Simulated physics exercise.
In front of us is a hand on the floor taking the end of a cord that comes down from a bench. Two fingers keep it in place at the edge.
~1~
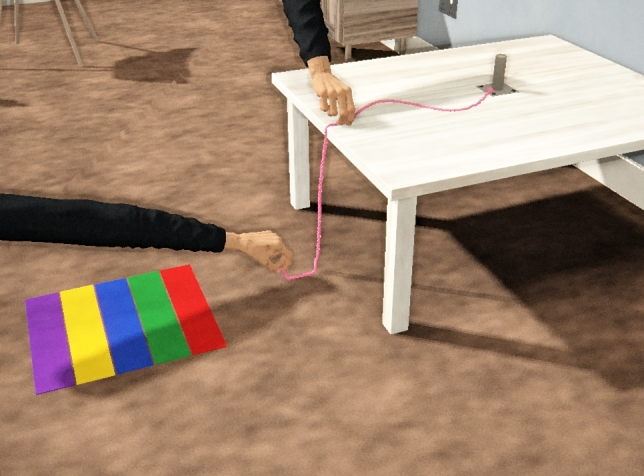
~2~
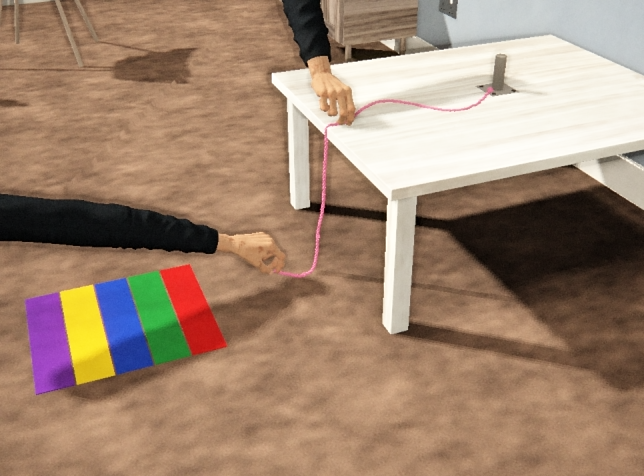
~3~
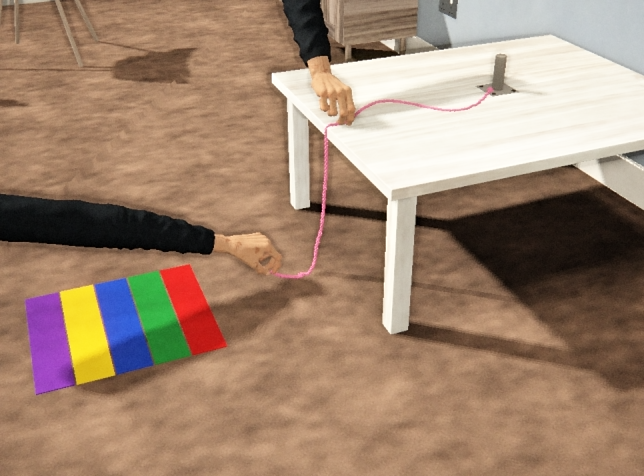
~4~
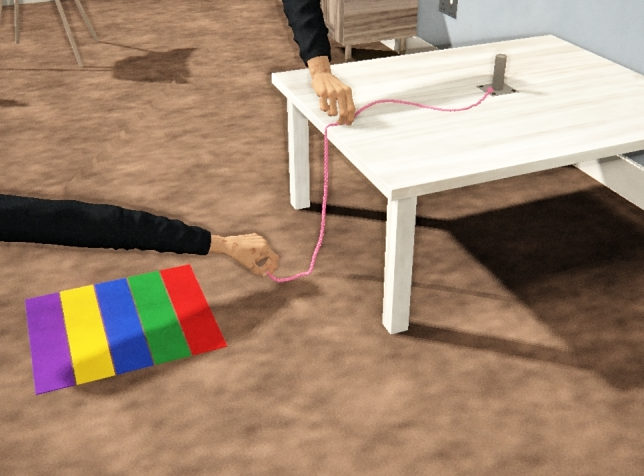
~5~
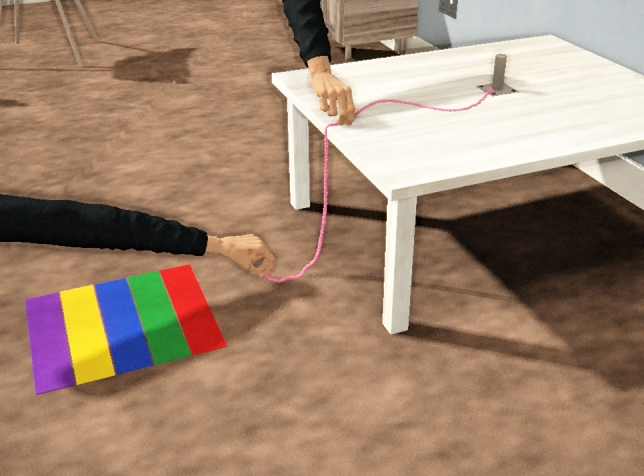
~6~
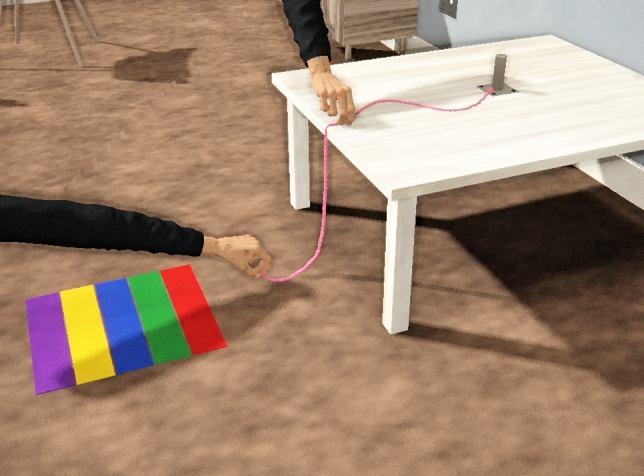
To begin with, a hand near the floor grips the end of a pink cord hanging from a white table, while another hand presses it at the edge. The lower hand then draws the end slightly left, toward a mat of coloured stripes, as the upper hand stays still.
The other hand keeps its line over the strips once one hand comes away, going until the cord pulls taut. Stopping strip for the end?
Blue.
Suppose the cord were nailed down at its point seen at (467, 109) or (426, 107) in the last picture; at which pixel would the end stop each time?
Taking the tries in turn, you get (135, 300) and then (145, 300).
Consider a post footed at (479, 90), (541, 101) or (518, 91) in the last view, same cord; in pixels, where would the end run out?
First (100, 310), then (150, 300), then (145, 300).
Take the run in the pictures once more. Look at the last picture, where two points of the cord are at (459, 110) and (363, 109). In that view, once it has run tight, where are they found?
About (433, 102), and the other about (335, 121).
Early on, end near (173, 294); over red.
Midway, end near (139, 301); over green.
At the end of the slack, end near (119, 306); over blue. It gets as far as the blue strip.
